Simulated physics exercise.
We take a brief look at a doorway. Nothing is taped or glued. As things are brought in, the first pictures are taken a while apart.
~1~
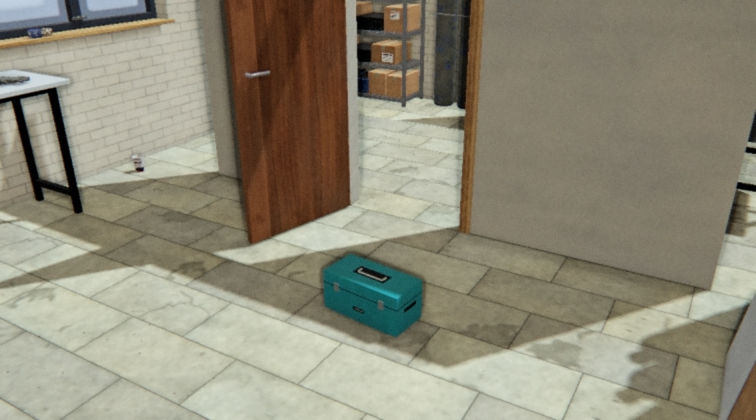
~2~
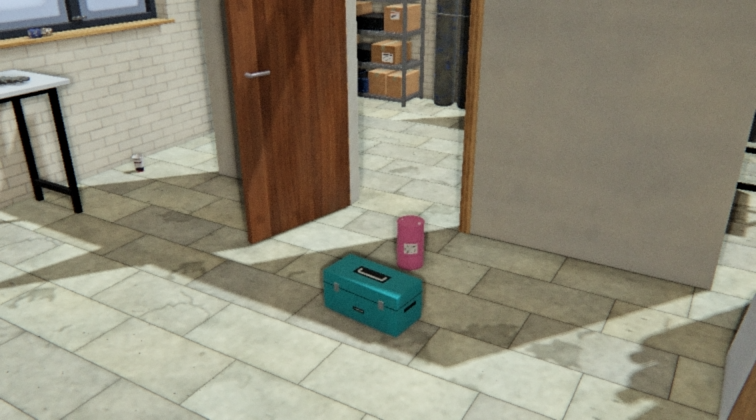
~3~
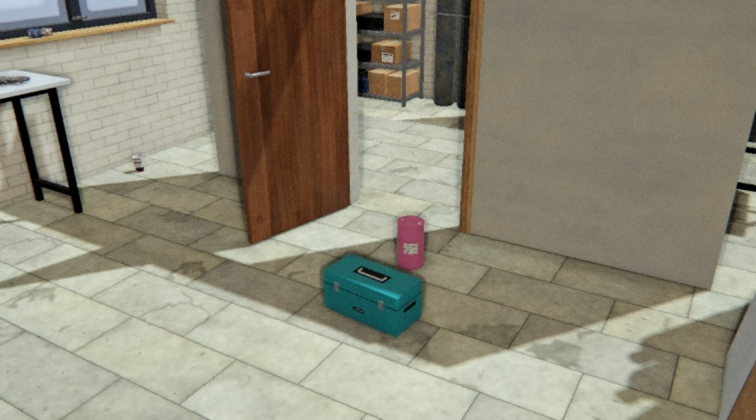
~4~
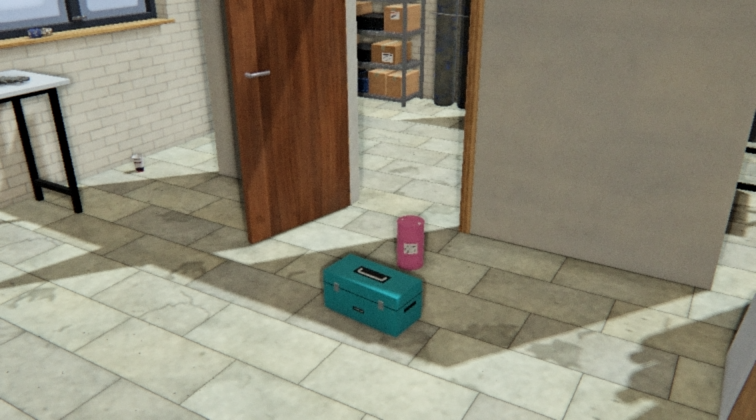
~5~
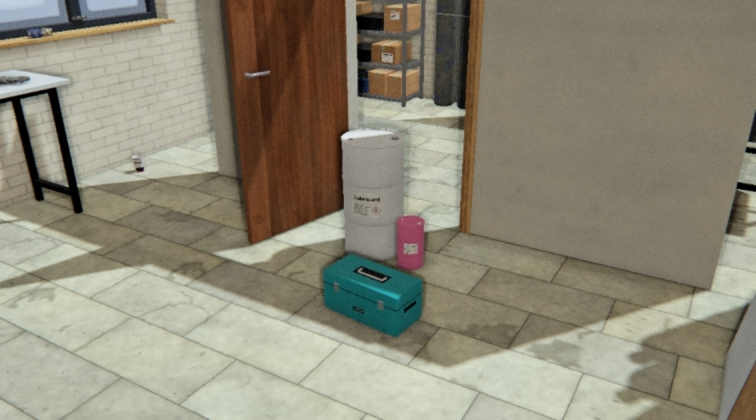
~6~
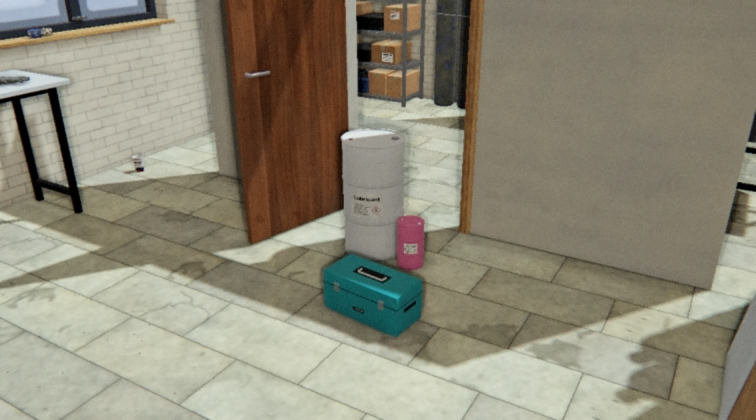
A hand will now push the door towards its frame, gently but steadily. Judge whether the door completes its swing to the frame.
Chances are the door will be thwarted.
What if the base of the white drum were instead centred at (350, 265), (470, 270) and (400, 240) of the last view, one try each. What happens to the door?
Held up partway; Swings all the way; Held up partway.
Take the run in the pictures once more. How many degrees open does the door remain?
Roughly 60 degrees open.
Then, 0.50 s later than the last frame, open by 90°.
Then, 0.70 s later than the last frame, open by 78°.
Then, 1.00 s later than the last frame, open by 60°; white drum moved a little near (377, 194).
When it is over, open by 59°; all 3 as before. End places, in pixels of the last picture, white drum near (379, 194).
